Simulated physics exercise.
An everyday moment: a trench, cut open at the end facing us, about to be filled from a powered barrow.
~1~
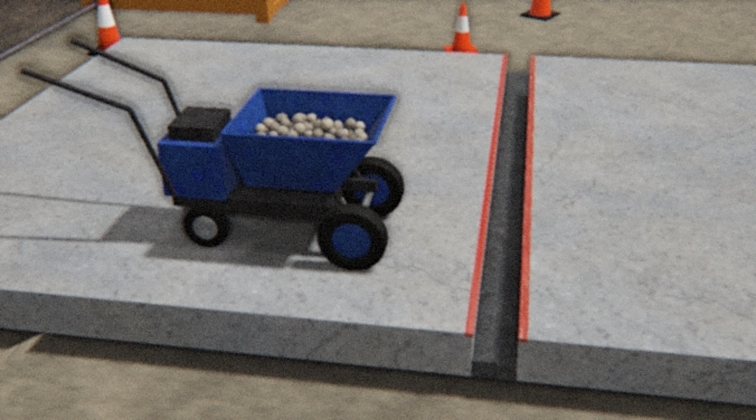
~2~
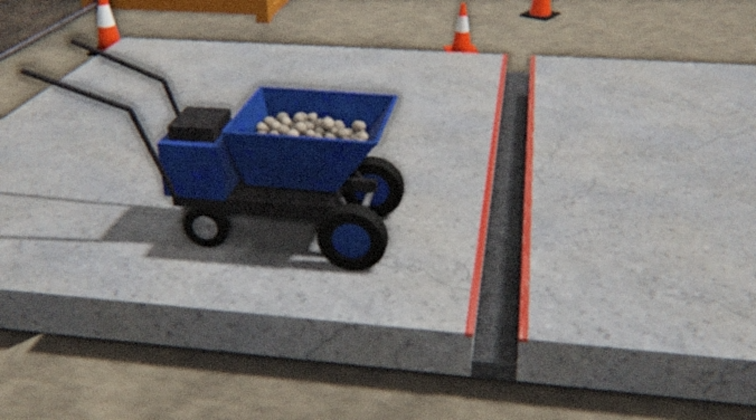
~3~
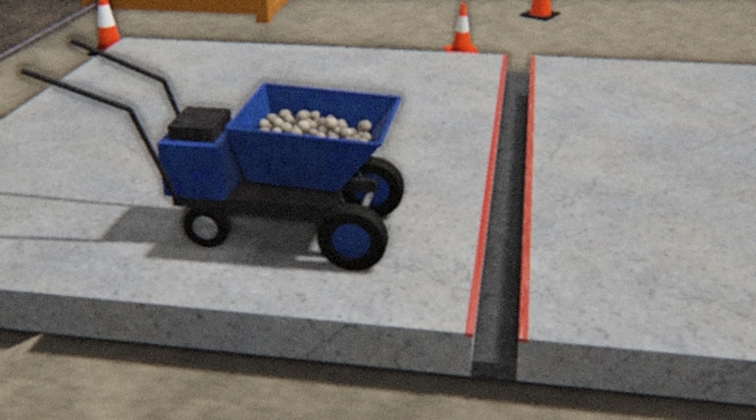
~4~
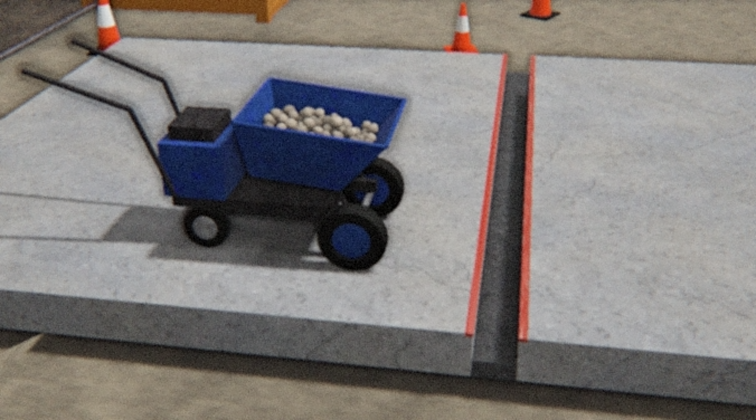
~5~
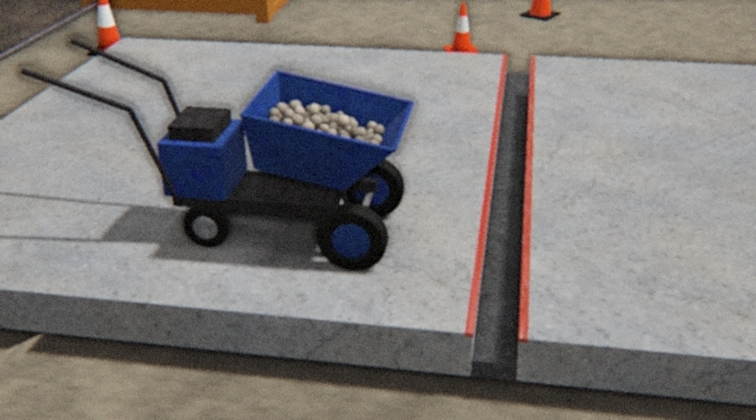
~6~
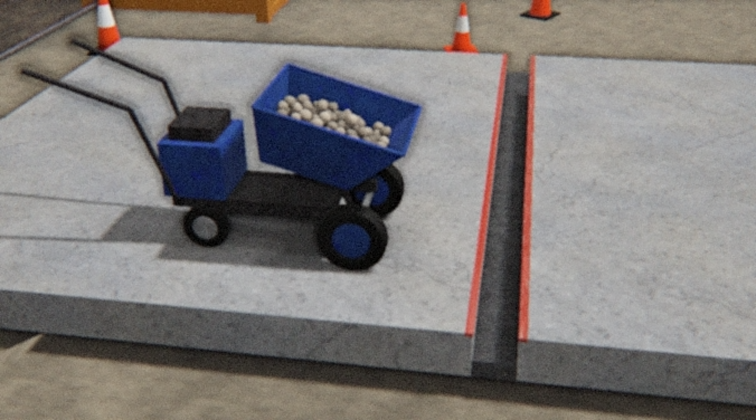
A blue powered barrow with black handles and a skip of pale, rounded stones stands on a grey concrete slab, seen from slightly above and to one side. To its right, a narrow dark trench edged in red separates two slabs, with orange-and-white cones behind. The skip gradually tilts toward the right, its rear rising, while the wheels and the view stay still.
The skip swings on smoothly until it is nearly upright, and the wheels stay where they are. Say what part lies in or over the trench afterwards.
In the trench: Over half.
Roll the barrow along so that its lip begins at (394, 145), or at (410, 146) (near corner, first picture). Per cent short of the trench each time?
Roughly 0 per cent, and 0 per cent.
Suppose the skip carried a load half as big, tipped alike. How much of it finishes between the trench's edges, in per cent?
Close to 100 per cent.
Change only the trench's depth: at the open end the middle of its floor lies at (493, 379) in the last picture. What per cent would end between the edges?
Close to 90 per cent.
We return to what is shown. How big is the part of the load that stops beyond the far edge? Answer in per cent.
Some 5 per cent.
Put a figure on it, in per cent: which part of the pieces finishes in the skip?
Some 0 per cent.
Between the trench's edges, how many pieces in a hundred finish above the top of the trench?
Close to 30 per cent.
Soon after the last picture, skip tipped steeply; all in the skip.
A little later, skip tipped right over; nearly all in the skip; a stray few short of the trench; a stray few in or heaped over the trench; a stray few falling.
Later still, skip tipped right over; about a quarter in the skip; a small part short of the trench; about two thirds in or heaped over the trench; a stray few beyond it.
By the end, skip tipped right over; a small part short of the trench; most in or heaped over the trench; a small part beyond it.
